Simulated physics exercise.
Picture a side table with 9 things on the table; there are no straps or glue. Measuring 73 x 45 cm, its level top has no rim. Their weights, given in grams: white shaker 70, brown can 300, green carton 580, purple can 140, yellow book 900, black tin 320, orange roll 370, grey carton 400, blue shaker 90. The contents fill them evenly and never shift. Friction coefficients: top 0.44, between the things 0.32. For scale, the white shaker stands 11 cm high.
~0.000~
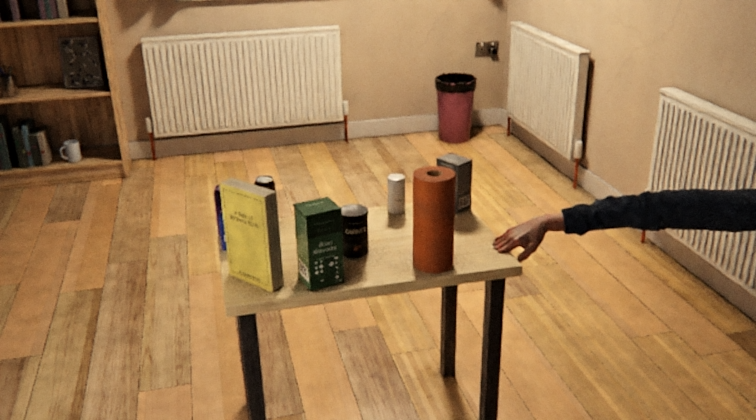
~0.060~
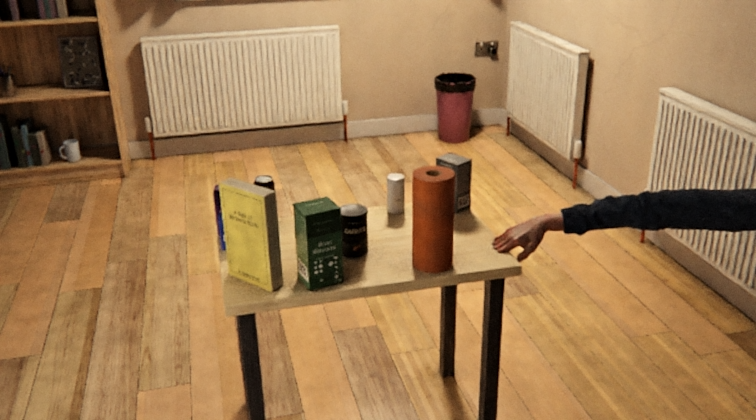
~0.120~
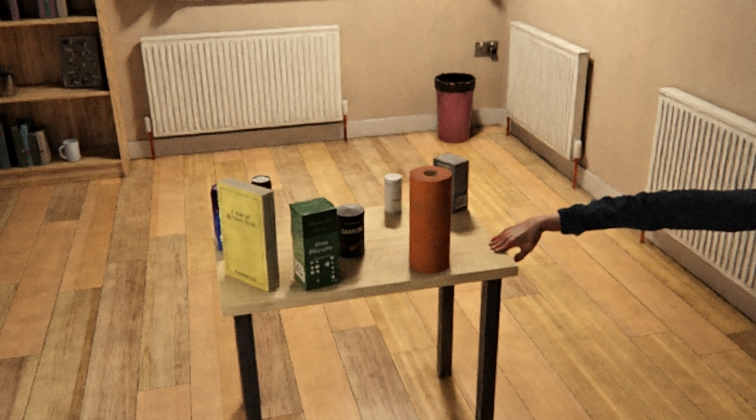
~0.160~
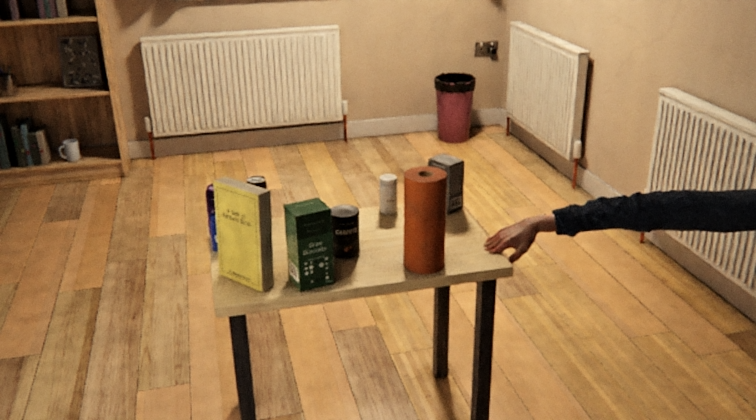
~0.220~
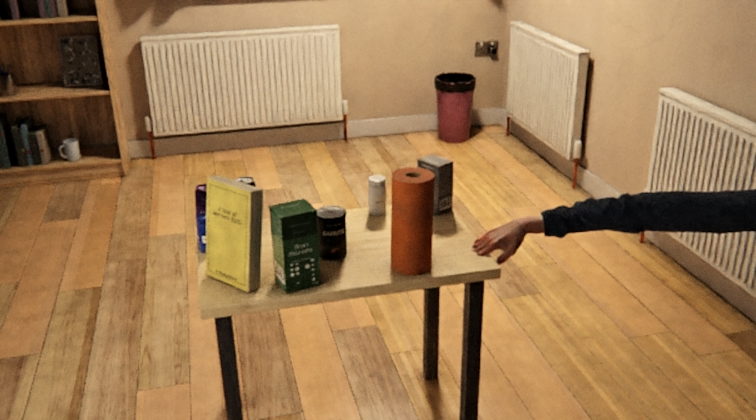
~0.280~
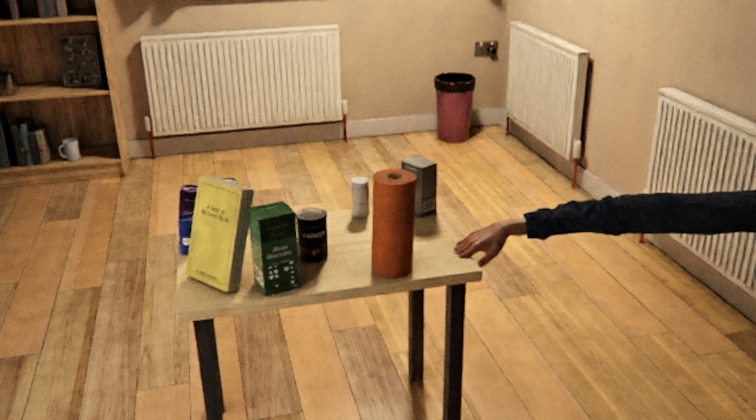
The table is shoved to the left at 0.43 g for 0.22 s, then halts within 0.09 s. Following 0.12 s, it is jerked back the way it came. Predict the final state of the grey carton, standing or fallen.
Standing.
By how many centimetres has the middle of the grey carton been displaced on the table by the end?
The shift is close to 2 cm.
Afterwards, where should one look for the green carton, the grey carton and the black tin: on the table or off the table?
Final state - the green carton stays within bounds; the grey carton stays within bounds; the black tin stays within bounds.
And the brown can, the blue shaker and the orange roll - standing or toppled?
Outcome noted - the brown can ends up fallen, the blue shaker ends up fallen, the orange roll ends up fallen.
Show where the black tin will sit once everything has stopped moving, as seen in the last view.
Look near (349, 231) and you'll find it.
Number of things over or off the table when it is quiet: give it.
The answer: 5.
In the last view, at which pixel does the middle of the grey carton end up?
You'll find it at about (447, 183).
By 0.48 s, table 14 cm from its start; purple can and blue shaker now off the table; grey carton 5 cm from its spot near (386, 190); yellow book tilted 64°.
By 0.68 s, table 7 cm from its start; brown can now off the table; grey carton 7 cm from its spot near (409, 187); orange roll on its side.
By 0.78 s, grey carton 5 cm from its spot near (434, 184); orange roll on its side; yellow book on its side.
By 0.98 s, grey carton 2 cm from its spot near (447, 183); orange roll on its side; yellow book on its side.
When it is over (2.0 s), off the table and tipped over, brown can, purple can and blue shaker; lying over on the table, yellow book and orange roll; not toppled but over 5 cm from the start, green carton; the other 3 within 5 cm of the start. In the last view, grey carton near (447, 183).
